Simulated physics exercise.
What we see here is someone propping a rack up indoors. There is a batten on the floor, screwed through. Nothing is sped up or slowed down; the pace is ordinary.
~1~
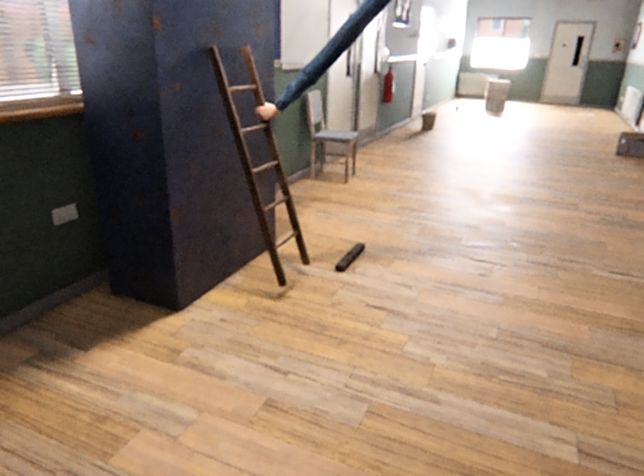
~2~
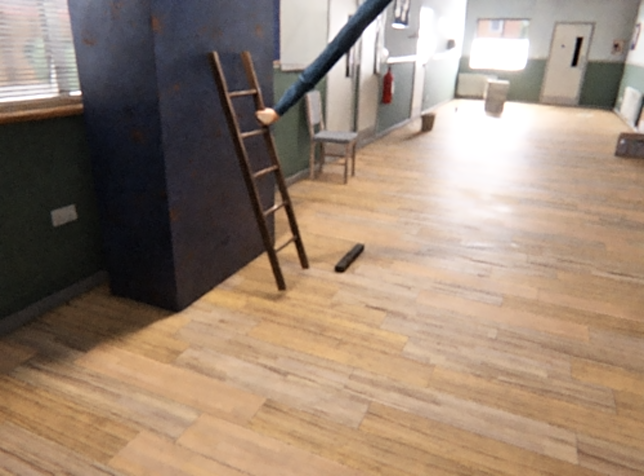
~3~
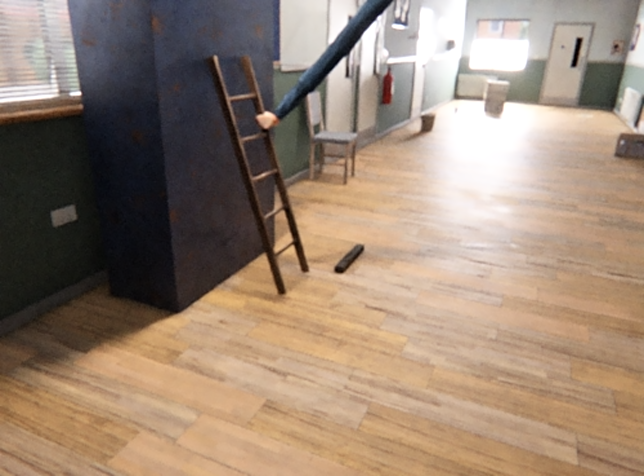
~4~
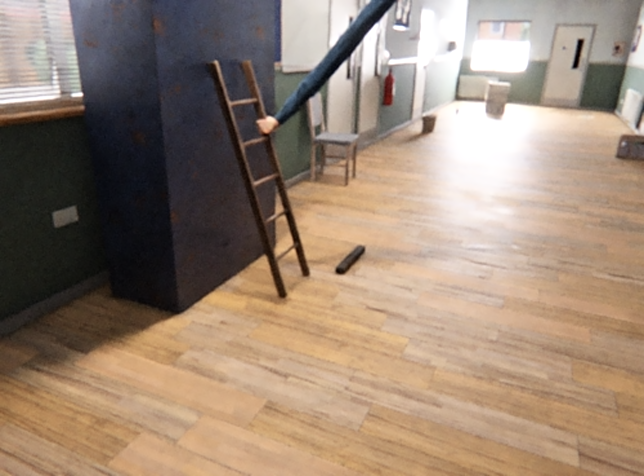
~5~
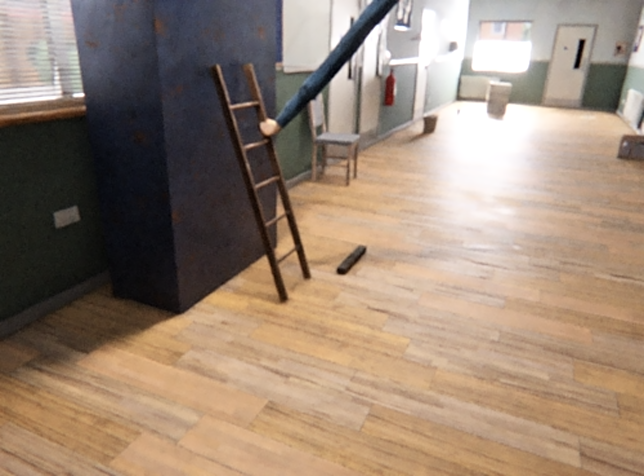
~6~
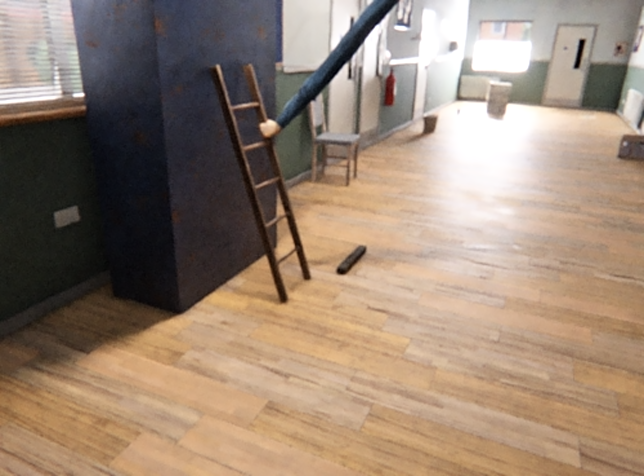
A hand at the end of a blue-sleeved arm held a brown ladder-like rack leaning by a dark column and lowered it slightly, while a dark batten lay still on the wooden floor nearby.
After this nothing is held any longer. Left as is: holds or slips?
Holds.
Then, 0.28 s on from there, brown rack at rest near (266, 184).
In the end, the brown rack holds its place, near (266, 184).
